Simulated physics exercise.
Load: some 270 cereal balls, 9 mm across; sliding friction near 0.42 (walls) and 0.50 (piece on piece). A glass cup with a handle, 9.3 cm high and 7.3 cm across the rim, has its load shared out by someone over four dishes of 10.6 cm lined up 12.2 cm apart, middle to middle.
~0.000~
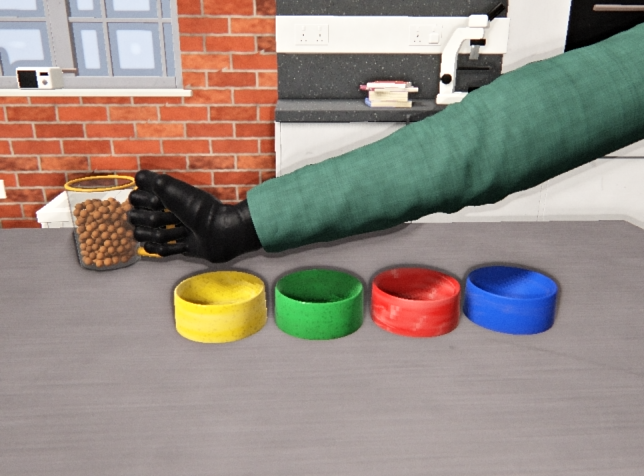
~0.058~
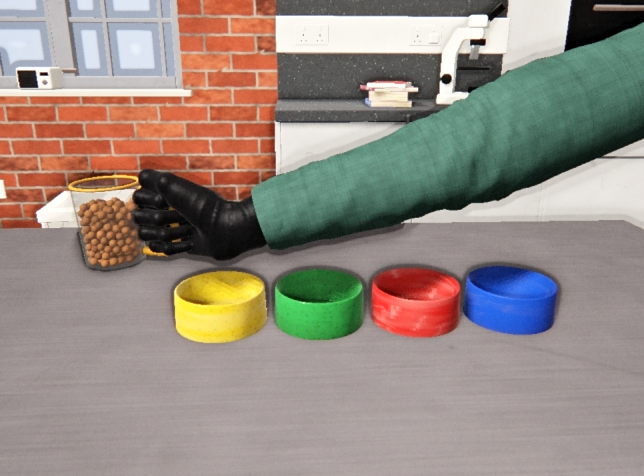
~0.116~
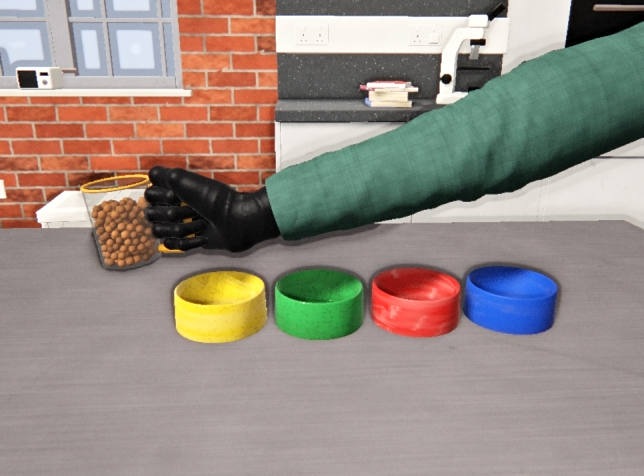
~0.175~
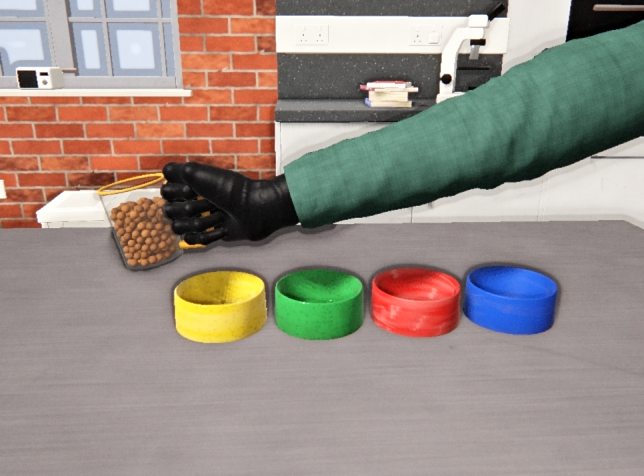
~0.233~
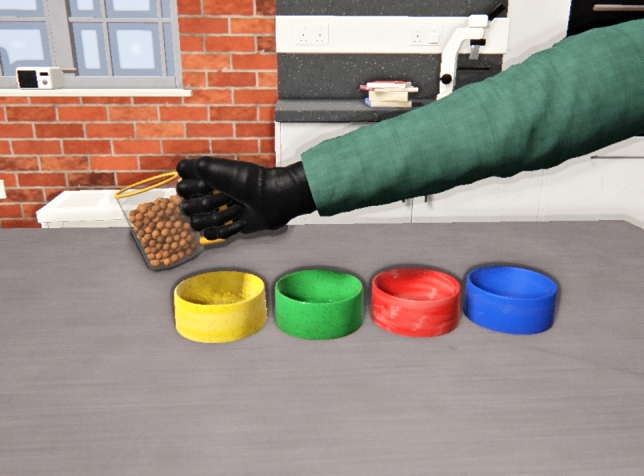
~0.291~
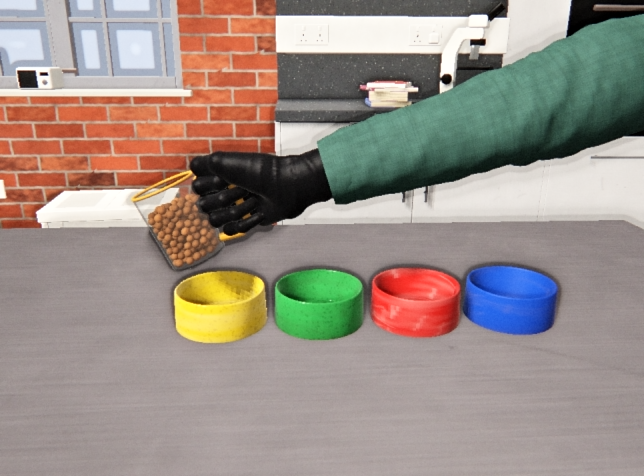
A black-gloved hand in a green sleeve moved a clear cup of small brown balls a short way right, gradually tilting it, behind a row of yellow, green, red and blue dishes.
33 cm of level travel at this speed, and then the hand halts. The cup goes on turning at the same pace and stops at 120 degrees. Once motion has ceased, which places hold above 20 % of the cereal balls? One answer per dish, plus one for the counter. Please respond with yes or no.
Red no, blue no, green yes, yellow no, counter no.
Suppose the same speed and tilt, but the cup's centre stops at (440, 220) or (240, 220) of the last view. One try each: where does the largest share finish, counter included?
The winner: Red, then yellow.
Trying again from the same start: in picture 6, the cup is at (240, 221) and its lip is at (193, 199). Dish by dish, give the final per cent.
The red dish keeps 0, the blue one 0, the green one 100 and the yellow one 0.
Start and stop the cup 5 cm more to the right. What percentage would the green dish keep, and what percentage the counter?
Green: 10, counter: 30.
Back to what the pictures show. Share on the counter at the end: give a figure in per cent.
The figure is about 0 percent.
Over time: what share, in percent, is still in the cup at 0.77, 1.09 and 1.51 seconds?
Approx. 100 / 100 / 25 percent.
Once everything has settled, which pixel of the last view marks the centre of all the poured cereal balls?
At about (324, 302).
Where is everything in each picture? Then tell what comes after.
The first frame shows cup at (106, 223), tilt 0 degrees, lip at (68, 184), moved 0.0 cm; middle of the pieces at (110, 233); yellow dish at (220, 288); green dish at (319, 286); red dish at (416, 284); blue dish at (511, 282).
The second frame shows cup at (111, 223), tilt 1 degrees, lip at (72, 184), moved 0.5 cm; middle of the pieces at (114, 233).
The third frame shows cup at (125, 223), tilt 5 degrees, lip at (84, 187), moved 2.1 cm; middle of the pieces at (129, 233).
The fourth frame shows cup at (144, 222), tilt 11 degrees, lip at (101, 190), moved 4.3 cm; middle of the pieces at (149, 232).
The fifth frame shows cup at (163, 222), tilt 17 degrees, lip at (117, 194), moved 6.4 cm; middle of the pieces at (168, 232).
The sixth frame shows cup at (181, 222), tilt 22 degrees, lip at (134, 198), moved 8.6 cm; middle of the pieces at (188, 231); yellow dish at (220, 288); green dish at (319, 286); red dish at (416, 284); blue dish at (511, 282). Its pace works out near 95 degrees a second; the hand travels 37 cm a second.
Then, at 0.77 s, tilt 69 degrees; cup holds 100 %.
After 1.09 s, tilt 100 degrees; cup holds 100 %.
After 1.51 s, tilt 120 degrees; cup holds 25 %, green 75 %.
By 2.2 s all is still; red 0 %, blue 0 %, green 100 %, yellow 0 %, counter 0 %.
